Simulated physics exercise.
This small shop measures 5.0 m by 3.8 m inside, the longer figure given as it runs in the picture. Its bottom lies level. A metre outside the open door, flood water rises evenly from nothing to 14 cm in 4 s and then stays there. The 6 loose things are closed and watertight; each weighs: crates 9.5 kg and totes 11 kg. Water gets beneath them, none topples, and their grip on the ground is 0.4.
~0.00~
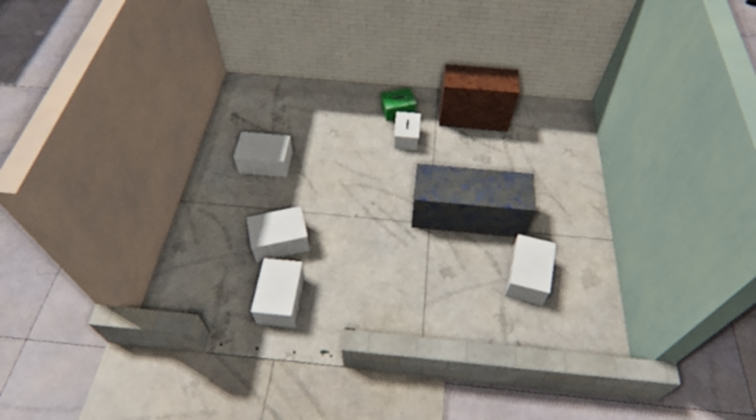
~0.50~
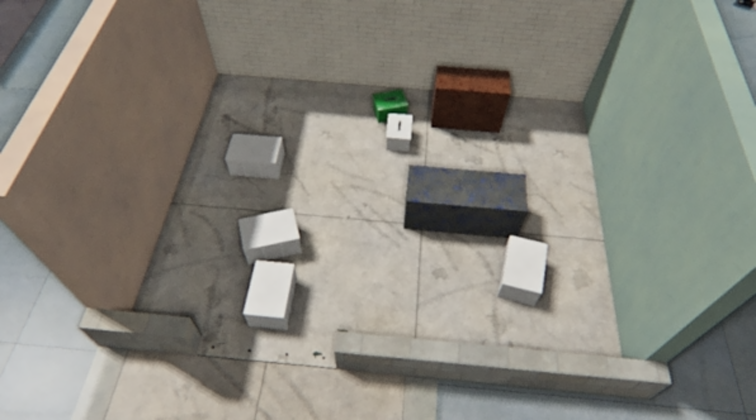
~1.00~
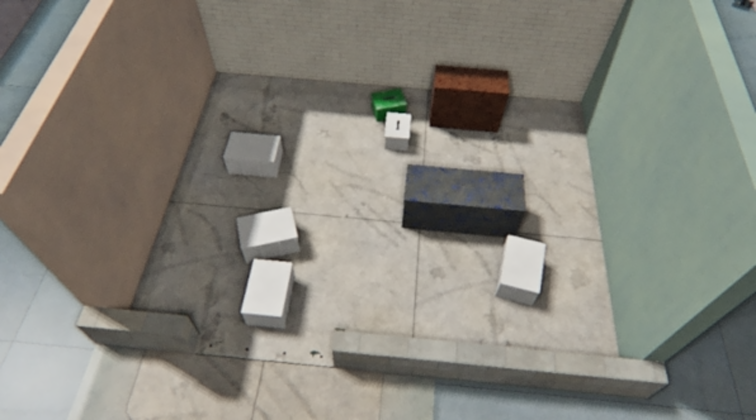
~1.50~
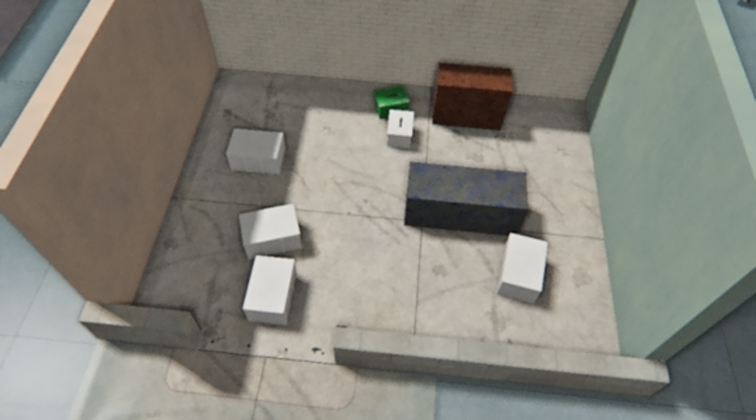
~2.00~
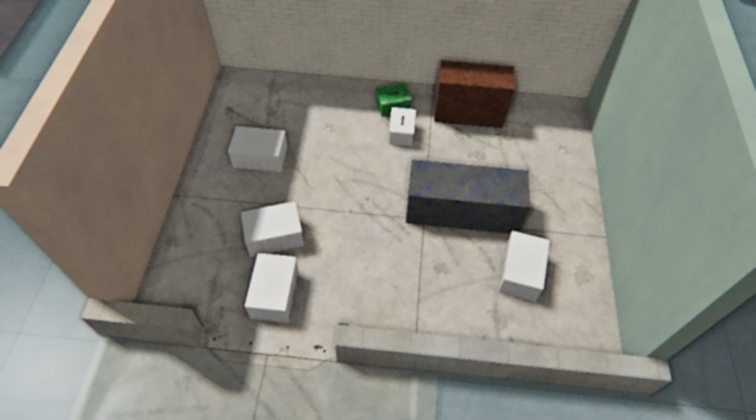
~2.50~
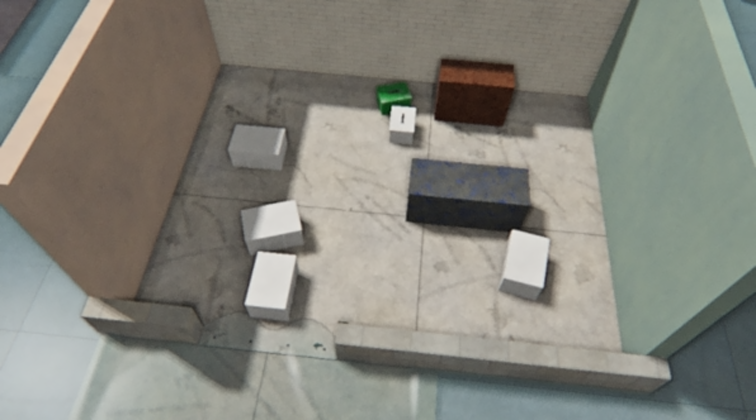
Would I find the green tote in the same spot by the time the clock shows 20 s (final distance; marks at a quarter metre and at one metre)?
The green tote moves a short way.
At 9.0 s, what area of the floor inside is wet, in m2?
Some 16 m2.
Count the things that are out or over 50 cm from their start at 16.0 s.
4 of them.
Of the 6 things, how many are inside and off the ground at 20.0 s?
6 of them.
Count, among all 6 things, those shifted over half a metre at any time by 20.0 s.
That makes 6.
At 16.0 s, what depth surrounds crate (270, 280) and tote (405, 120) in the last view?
About 10 and 7 cm.
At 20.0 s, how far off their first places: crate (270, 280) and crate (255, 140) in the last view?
In turn: 350 cm, 200 cm.
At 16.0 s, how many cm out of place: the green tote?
Roughly 50 cm by then.
After 4.0 s the green tote is near (394, 92), 0.0 m from its start, aground; 0 afloat.
After 9.0 s the green tote is near (394, 92), 0.0 m from its start, aground; 3 afloat.
After 16.0 s the green tote is near (424, 79), 0.5 m from its start, afloat; 5 afloat.
After 20.0 s the green tote is near (422, 115), 0.5 m from its start, afloat; 6 afloat.
